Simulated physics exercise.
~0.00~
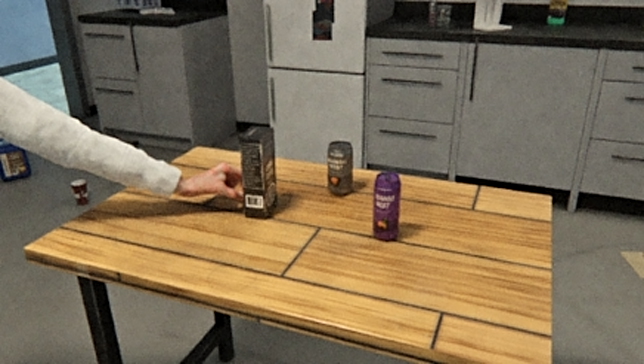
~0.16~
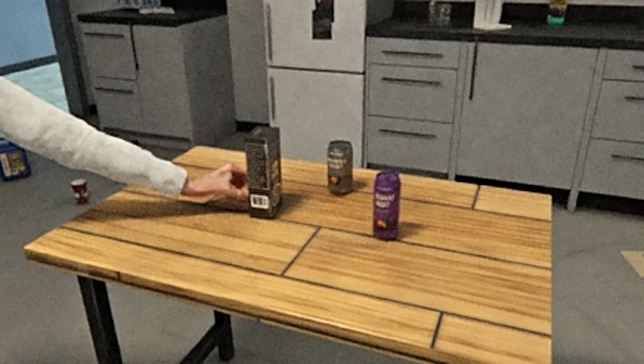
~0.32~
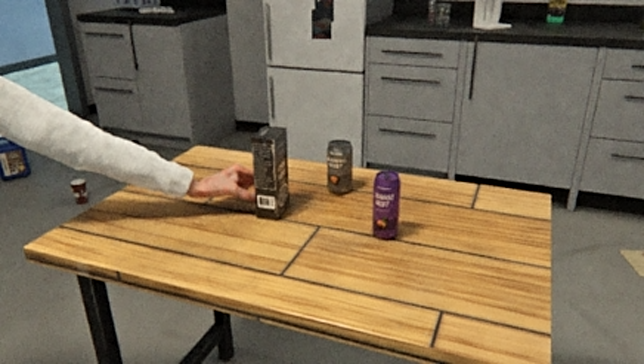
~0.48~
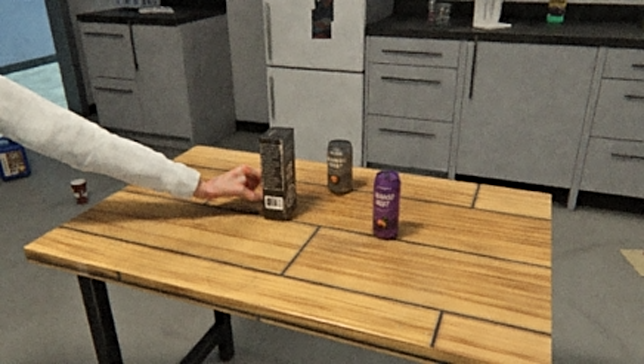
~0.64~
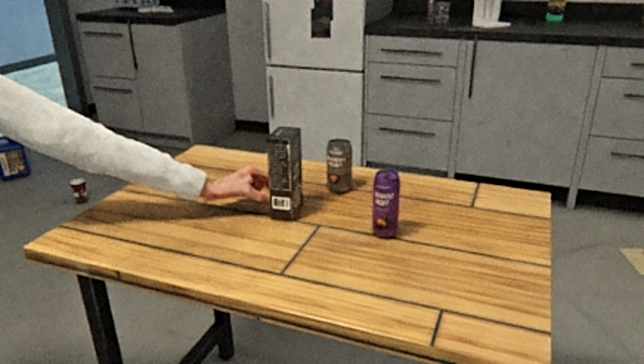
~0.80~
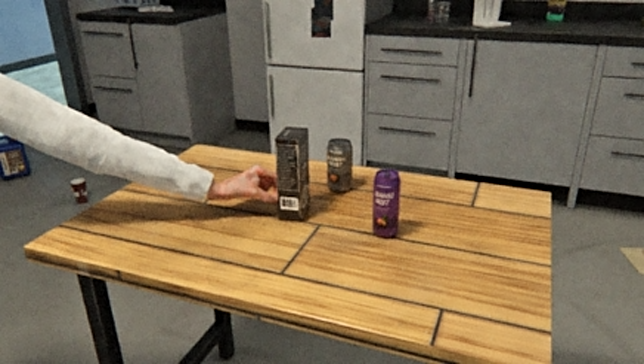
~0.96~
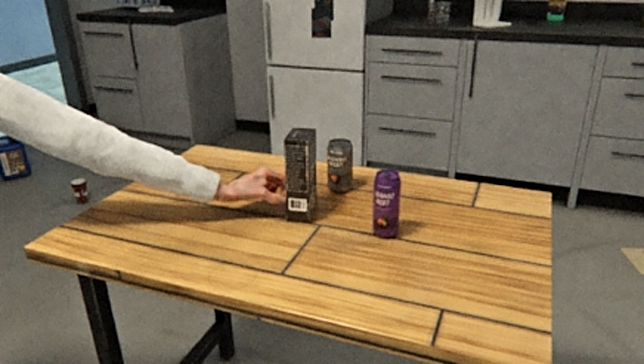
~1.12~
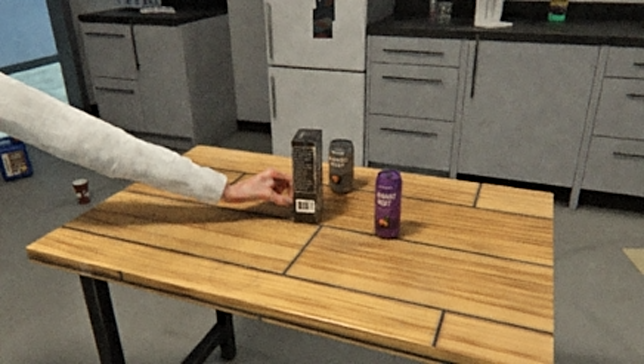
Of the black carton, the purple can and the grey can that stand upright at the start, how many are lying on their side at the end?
None of them are. The black carton has been pushed to the right but still stands, and both cans remain upright in their places.
